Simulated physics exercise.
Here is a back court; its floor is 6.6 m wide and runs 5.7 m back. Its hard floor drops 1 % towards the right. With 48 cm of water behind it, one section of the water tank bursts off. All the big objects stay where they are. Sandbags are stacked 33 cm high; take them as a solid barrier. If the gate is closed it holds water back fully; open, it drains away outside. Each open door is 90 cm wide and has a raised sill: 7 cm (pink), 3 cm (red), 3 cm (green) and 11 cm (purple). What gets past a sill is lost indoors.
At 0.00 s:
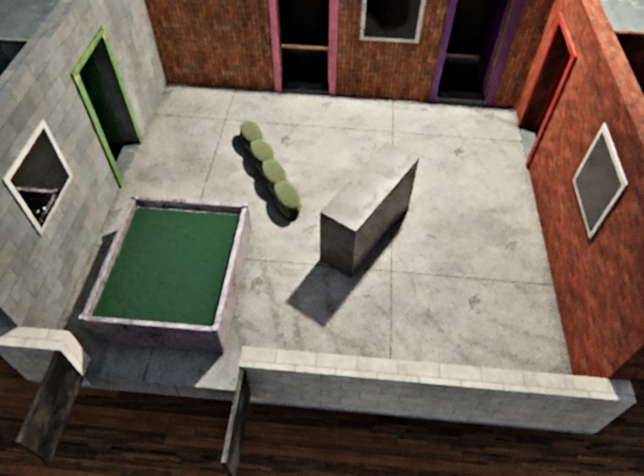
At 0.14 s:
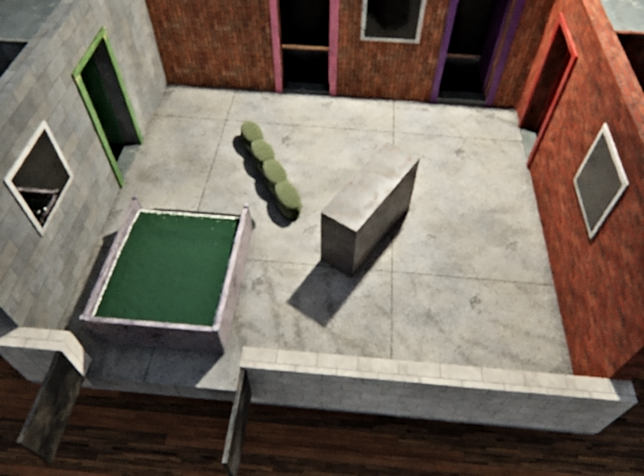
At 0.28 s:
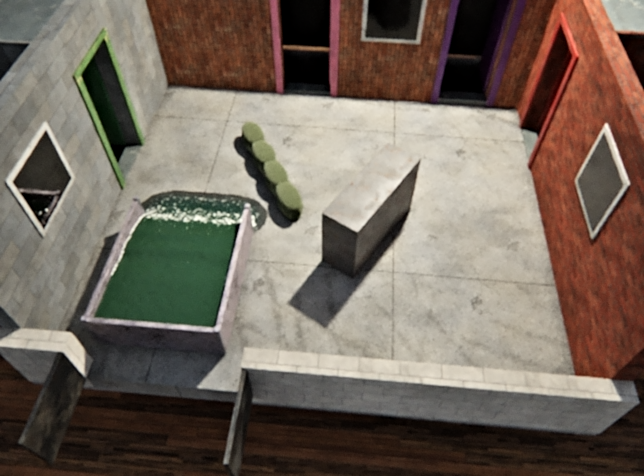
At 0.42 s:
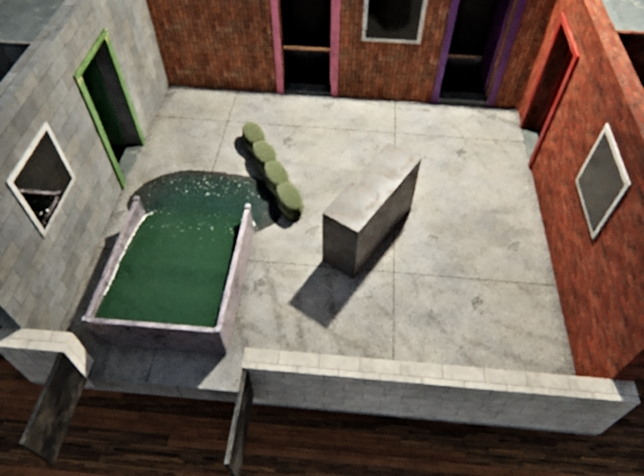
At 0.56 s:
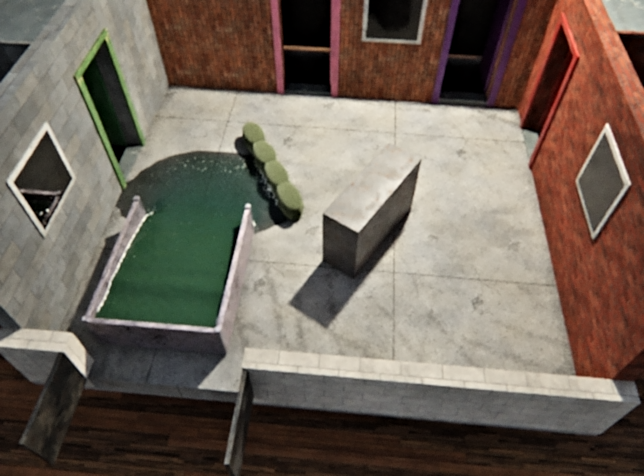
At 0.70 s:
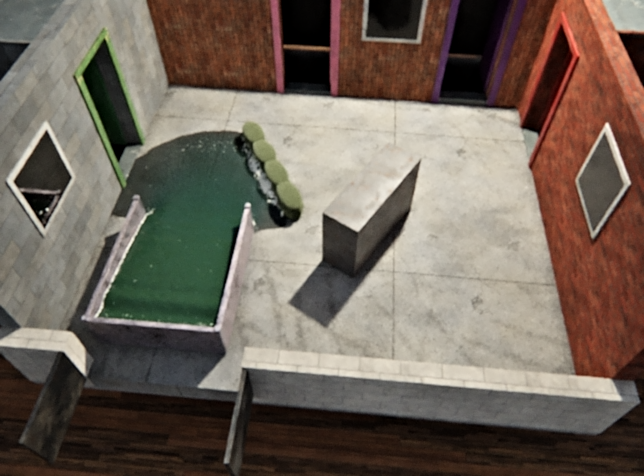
Green water in a walled court's tank lying still, then pouring out the far side and spreading across pale floor to sandbags.
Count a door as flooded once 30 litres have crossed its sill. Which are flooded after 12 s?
The water let in: At the pink door it does not reach the limit; at the red door it goes over the limit; at the green door it exceeds the limit; at the purple door it stays under the limit.
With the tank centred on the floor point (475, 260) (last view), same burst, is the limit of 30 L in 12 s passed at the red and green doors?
Then: Red above, green under.
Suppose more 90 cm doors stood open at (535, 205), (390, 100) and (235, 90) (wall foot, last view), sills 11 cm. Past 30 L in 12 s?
In that order: Not over, below, above.
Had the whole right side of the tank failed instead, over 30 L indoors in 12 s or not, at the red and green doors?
Then: Red over, green not over.
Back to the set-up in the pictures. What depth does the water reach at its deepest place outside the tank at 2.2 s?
About 39 cm.
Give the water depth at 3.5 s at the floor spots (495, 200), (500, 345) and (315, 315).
About 0, 0 and 1 cm.
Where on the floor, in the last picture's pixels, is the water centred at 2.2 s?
Near (201, 183).
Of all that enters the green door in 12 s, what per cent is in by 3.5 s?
About 30 per cent.
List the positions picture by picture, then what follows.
Still water, 48 cm deep, in the water tank at (172, 261), in the first frame.
Water pours out on the water tank's far side and has run 0.8 m, to a hidden place; typically 9 cm deep outside, 48 cm at the water tank's back, in the second frame.
Water pours out on the water tank's far side and has run 1.0 m, to (261, 214); typically 9 cm deep outside, 48 cm at the water tank's back, in the third frame.
Water pours out on the water tank's far side and has run 1.3 m, to (267, 189); typically 7 cm deep outside, 48 cm at the water tank's back, in the fourth frame.
Water pours out on the water tank's far side and has run 1.7 m, to (249, 159); typically 6 cm deep outside, 48 cm at the water tank's back, in the fifth frame.
Water pours out on the water tank's far side and has run 2.1 m, to (237, 135); typically 6 cm deep outside, 42 cm at the water tank's back, in the sixth frame.
After 1.4 s water covers 20 % of the floor and is deepest (26 cm) near (261, 182); pink door not reached, red door not reached, green door 8 cm at the sill, 1 L in, purple door not reached.
After 2.2 s water covers 25 % of the floor and is deepest (39 cm) near (169, 86); pink door 4 cm at the sill, 0 L in, red door not reached, green door 8 cm at the sill, 16 L in, purple door not reached.
After 3.5 s water covers 35 % of the floor and is deepest (22 cm) near (195, 94); pink door 8 cm at the sill, 0 L in, red door not reached, green door 9 cm at the sill, 36 L in, purple door not reached.
After 7.0 s water covers 70 % of the floor and is deepest (12 cm) near (512, 109); pink door 5 cm at the sill, 3 L in, red door 10 cm at the sill, 52 L in, green door 7 cm at the sill, 112 L in, purple door 3 cm at the sill, 0 L in.
After 12.0 s water covers 90 % of the floor and is deepest (8 cm) near (558, 402); pink door 3 cm at the sill, 3 L in, red door 5 cm at the sill, 112 L in, green door 2 cm at the sill, 124 L in, purple door 5 cm at the sill, 0 L in.
